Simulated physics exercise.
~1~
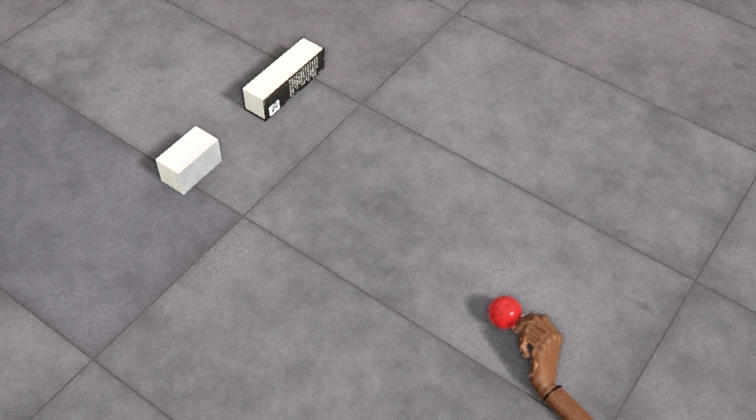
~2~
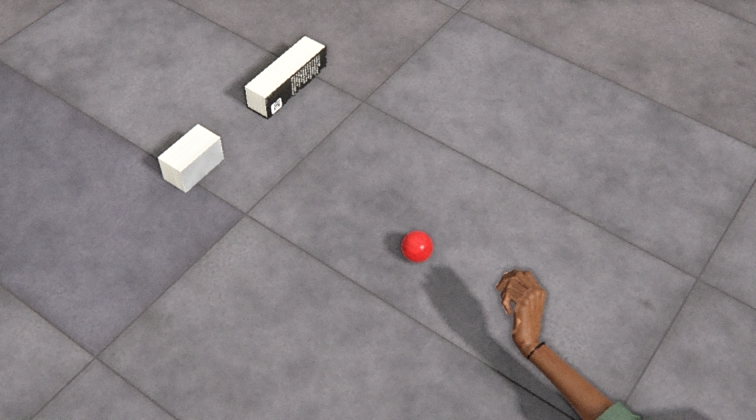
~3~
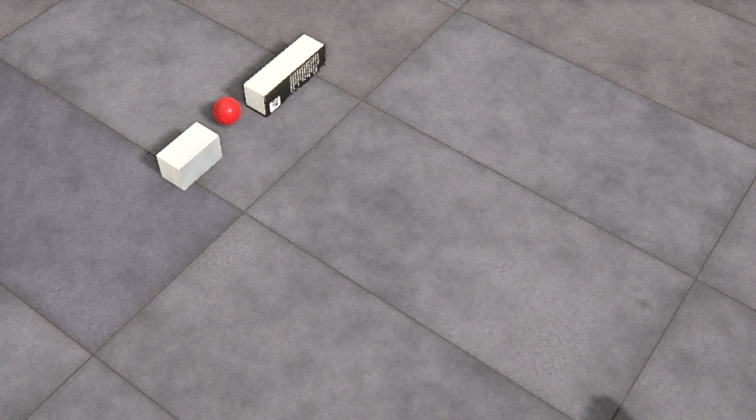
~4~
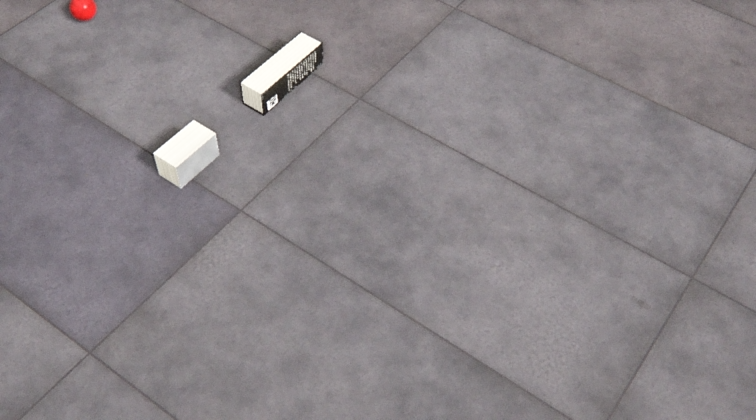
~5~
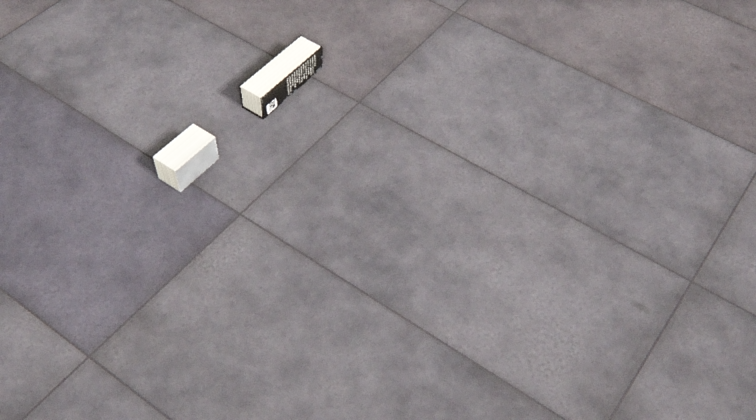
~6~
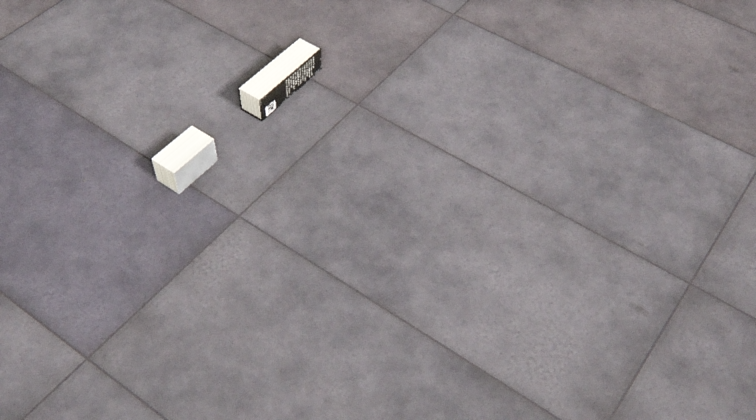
A hand releases a red ball, which rolls up-left between two blocks and out of view.
